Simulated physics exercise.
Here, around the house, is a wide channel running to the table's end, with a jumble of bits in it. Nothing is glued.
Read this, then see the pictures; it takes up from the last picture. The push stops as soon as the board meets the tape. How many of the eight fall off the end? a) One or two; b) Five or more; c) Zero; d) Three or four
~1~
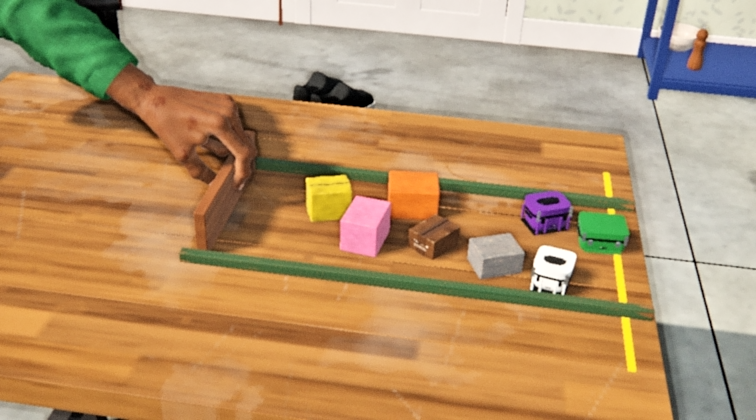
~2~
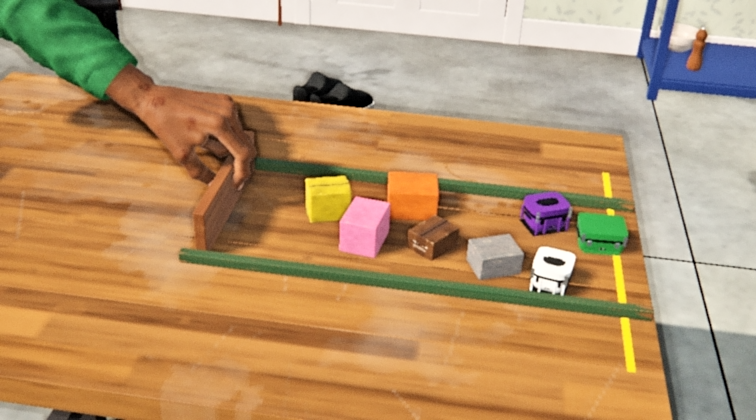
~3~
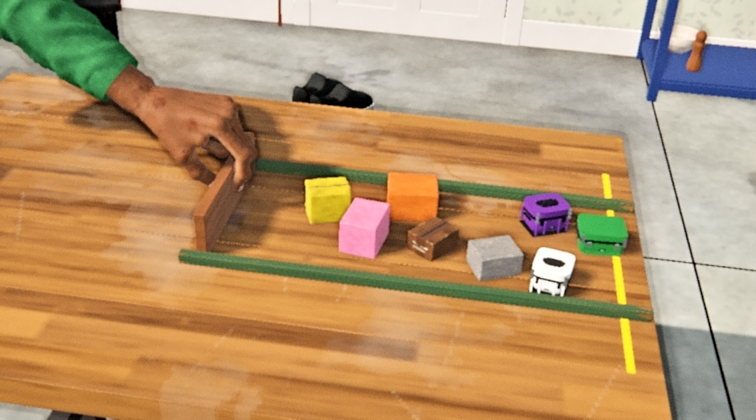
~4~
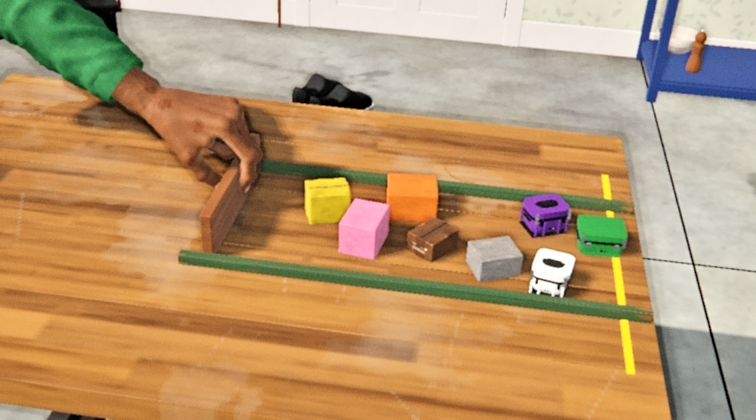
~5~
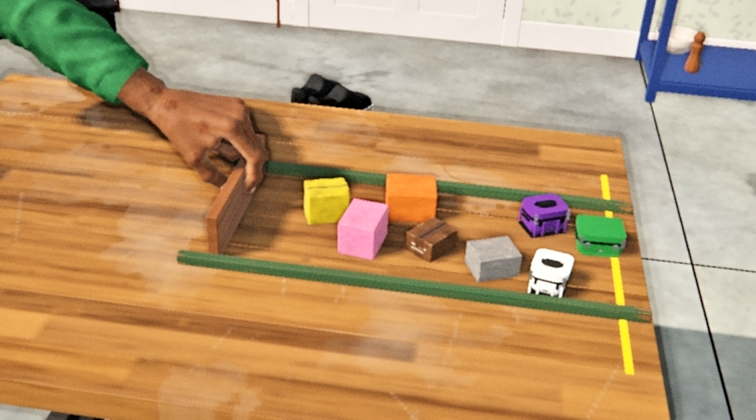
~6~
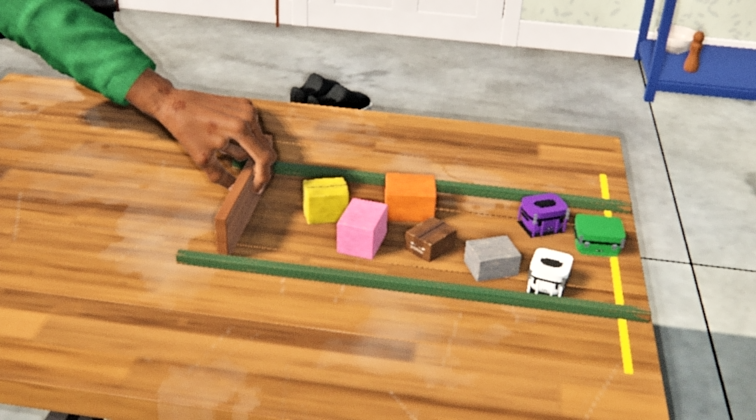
Answer: B.
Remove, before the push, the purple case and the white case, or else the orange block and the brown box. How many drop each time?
The counts would be 3 and 3.
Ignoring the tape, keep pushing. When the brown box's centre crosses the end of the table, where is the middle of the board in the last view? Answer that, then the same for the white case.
Brown box: (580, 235); white case: (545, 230).
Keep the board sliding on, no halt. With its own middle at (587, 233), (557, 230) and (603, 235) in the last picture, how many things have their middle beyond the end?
It comes out as 5, then 2, then 5.
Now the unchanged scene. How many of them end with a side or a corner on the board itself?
The count in contact is 3.
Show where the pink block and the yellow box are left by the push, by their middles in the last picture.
The one named first is at (639, 263), the next at (637, 240).
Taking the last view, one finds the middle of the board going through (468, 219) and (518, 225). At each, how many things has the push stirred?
So far 6, and 8 at the second.
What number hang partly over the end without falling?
The number would be 3.
Soon after, none off yet; green case at rest near (598, 237); white case at rest near (549, 274); purple case at rest near (543, 215).
Then, none off yet; green case moved a little near (611, 240); white case moved about its own width near (599, 286); purple case moved a little near (566, 219).
At rest, the number that fall off is five or more; fallen, brown box, grey block, purple case, white case and green case.
